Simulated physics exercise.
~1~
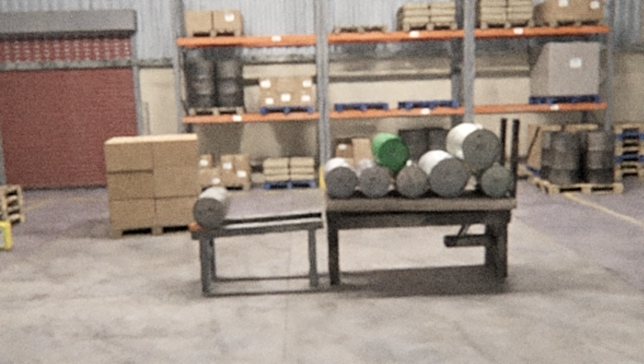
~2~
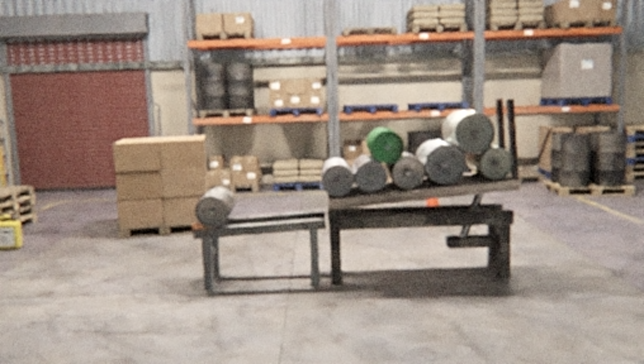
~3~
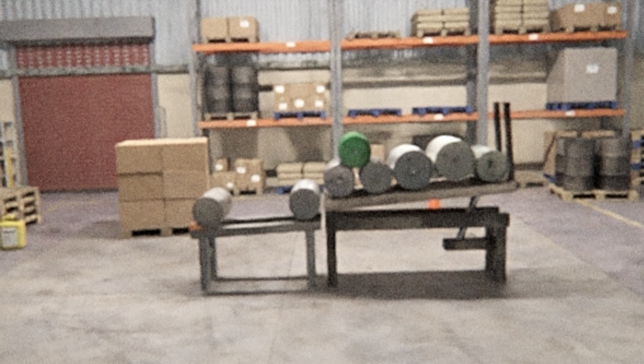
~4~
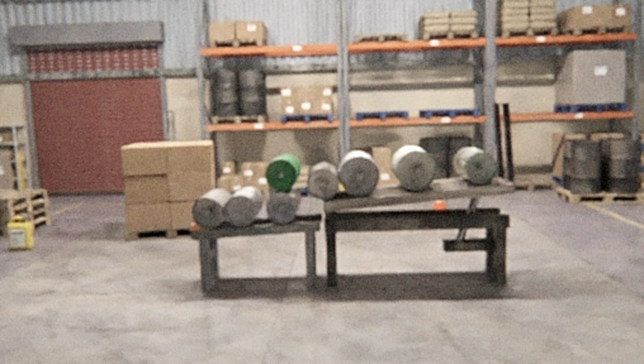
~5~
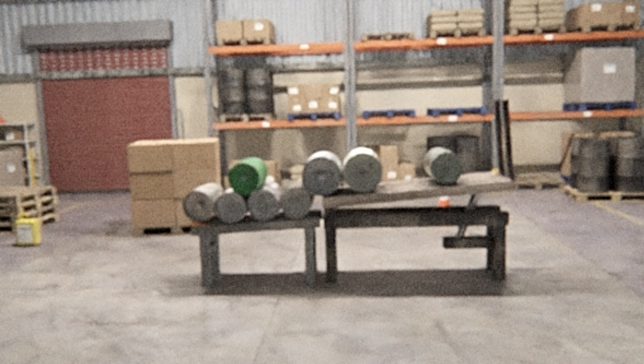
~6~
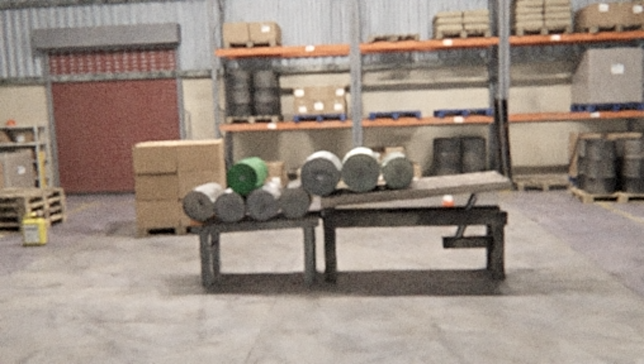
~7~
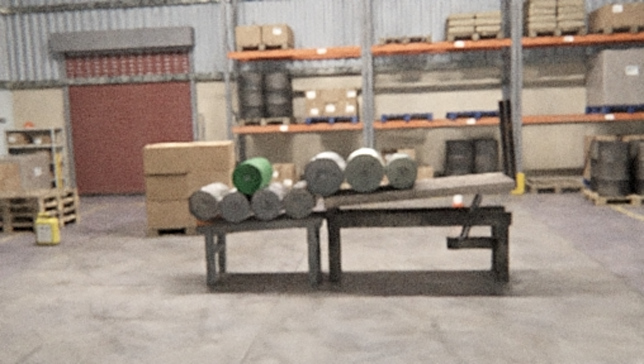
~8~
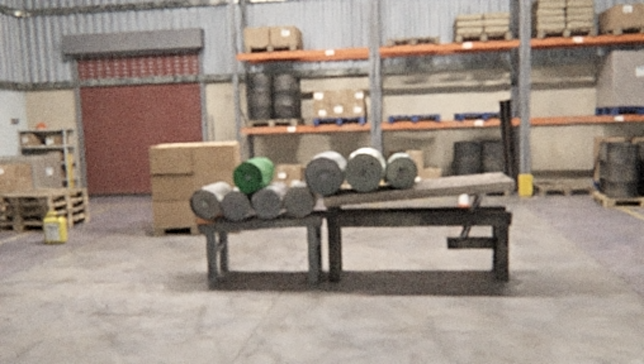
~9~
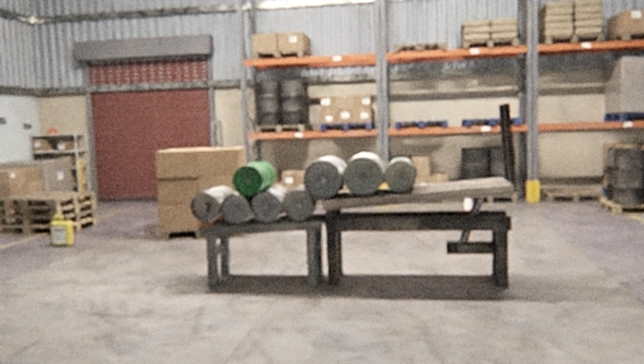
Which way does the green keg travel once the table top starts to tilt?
It travels to the left, passing from the tilting table top to the rack, where it comes to rest on top of other kegs.
